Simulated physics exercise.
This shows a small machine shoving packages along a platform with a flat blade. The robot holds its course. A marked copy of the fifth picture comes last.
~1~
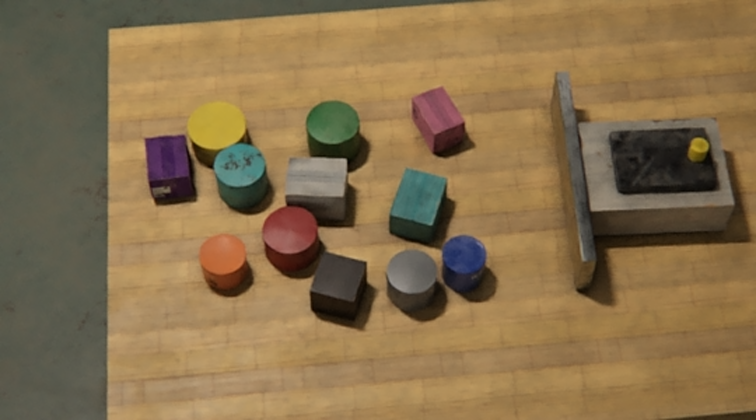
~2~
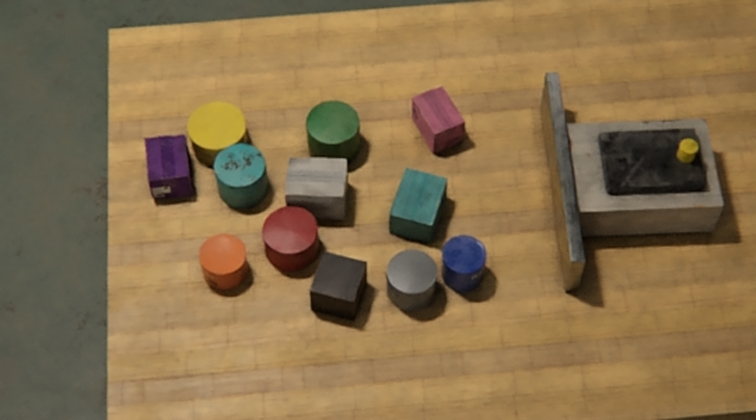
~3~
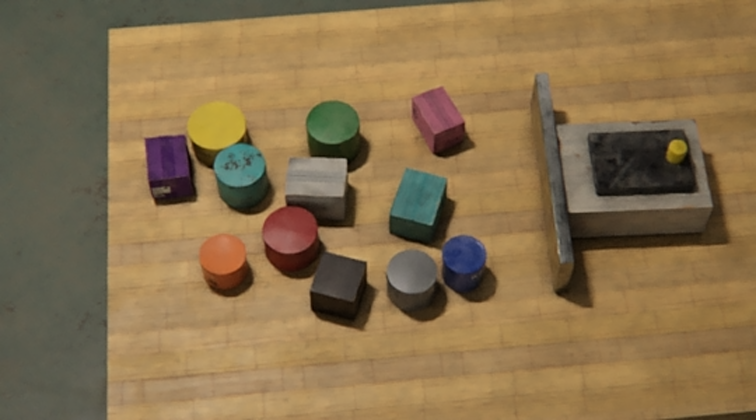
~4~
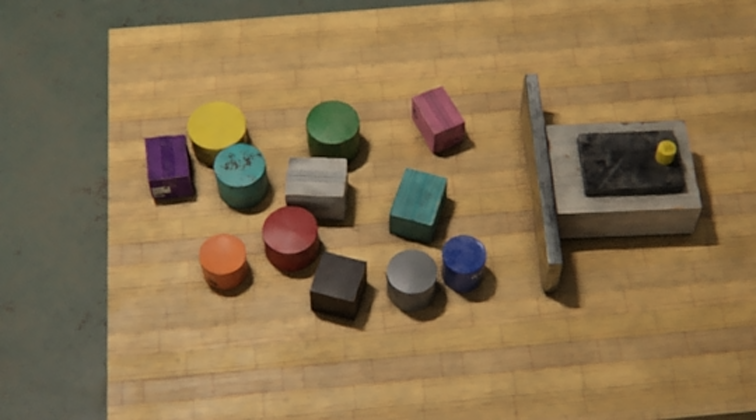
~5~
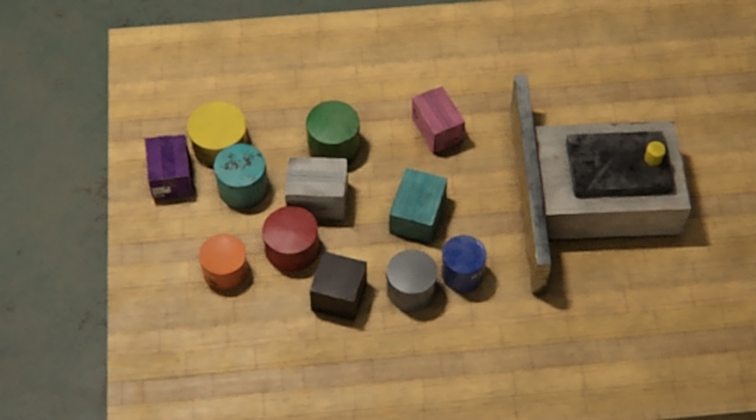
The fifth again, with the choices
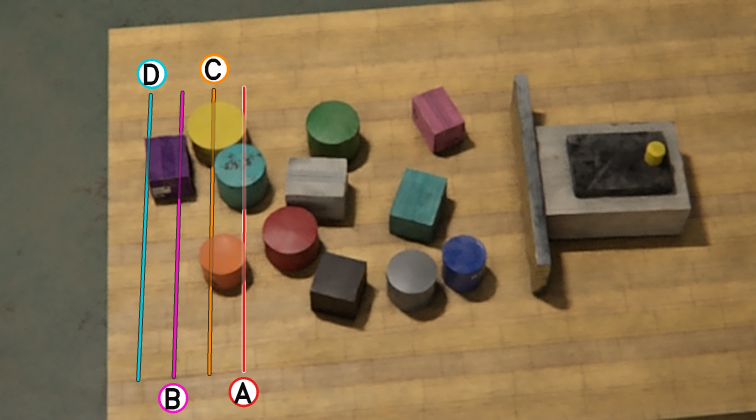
A small grey machine with a flat upright blade slid slowly and steadily left across a wooden platform, closing some distance toward a scattering of colourful blocks and canisters, which all stayed still.
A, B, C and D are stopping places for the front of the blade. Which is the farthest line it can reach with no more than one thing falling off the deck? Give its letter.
As far as mark A.
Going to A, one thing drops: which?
The purple parcel goes over.
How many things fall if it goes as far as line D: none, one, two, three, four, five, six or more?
In all, six or more.
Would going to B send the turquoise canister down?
Yes.
On the marked copy, A at (244, 221); B at (178, 226); C at (212, 224); D at (145, 229).
Taking A. A third of the way, robot (510, 171); grey canister (371, 297); black crate (324, 286).
Two thirds of the way, robot (406, 179); purple parcel (151, 166); turquoise canister (194, 176).
When it is over, robot (327, 186); purple parcel over the edge; turquoise canister (124, 170); one fallen.
As for the rest, B drops four; C drops two; D drops seven.
